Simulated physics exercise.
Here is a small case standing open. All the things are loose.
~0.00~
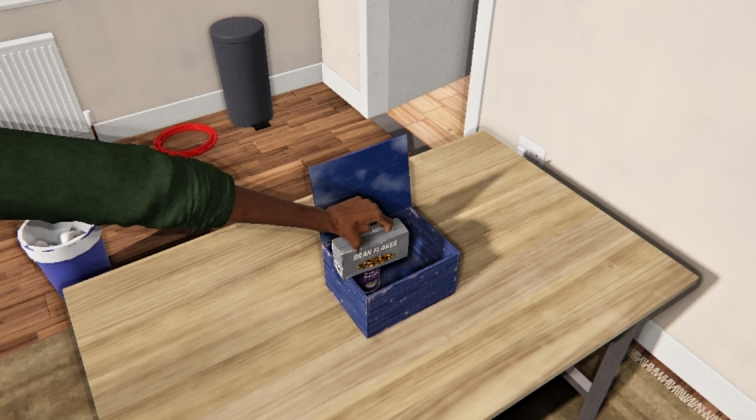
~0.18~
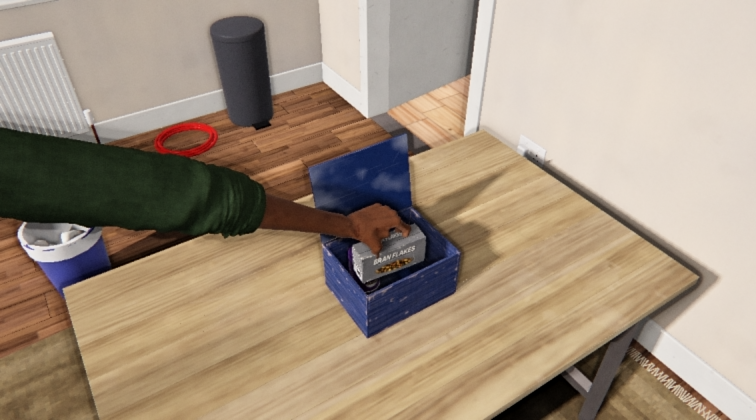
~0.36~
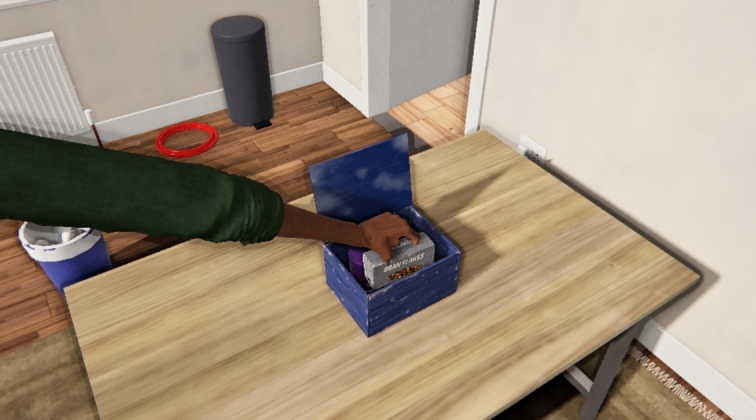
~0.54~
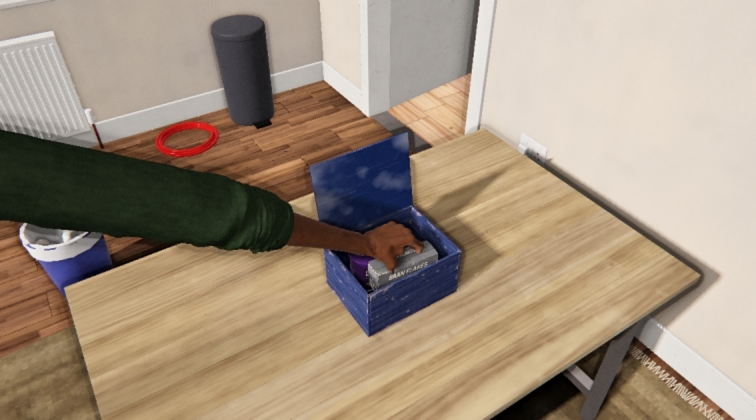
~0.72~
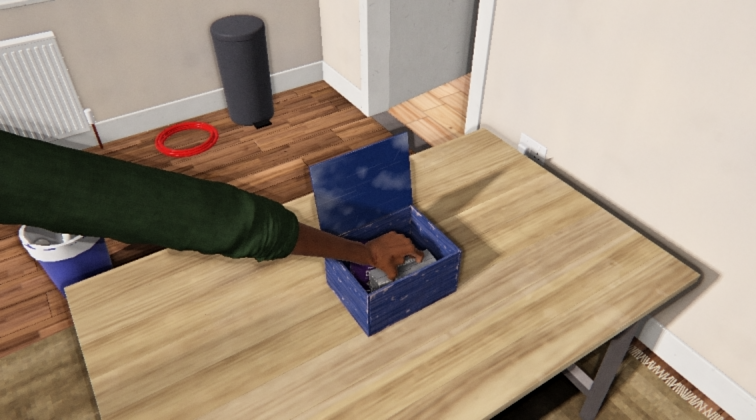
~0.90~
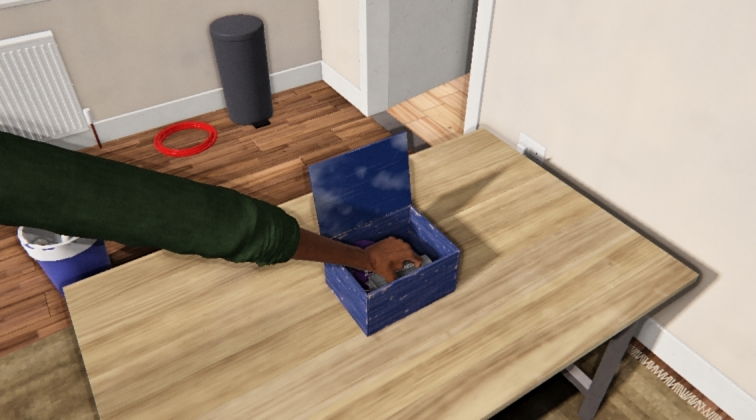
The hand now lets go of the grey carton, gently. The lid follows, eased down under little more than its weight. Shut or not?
As it turns out, it closes.
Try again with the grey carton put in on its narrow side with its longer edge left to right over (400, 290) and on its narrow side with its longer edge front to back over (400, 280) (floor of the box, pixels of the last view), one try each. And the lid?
First, it shuts flat; second, it shuts flat.
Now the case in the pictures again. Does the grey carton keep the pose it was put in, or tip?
The grey carton keeps its pose.
After 2.10 s, lid starting down.
After 2.50 s, lid 57° above the rim.
After 2.70 s, lid 34° above the rim.
After 2.90 s, lid 6° above the rim.
In the end (3.4 s), lid shut; both unmoved. At the end, from the last picture's camera, grey carton near (402, 282).
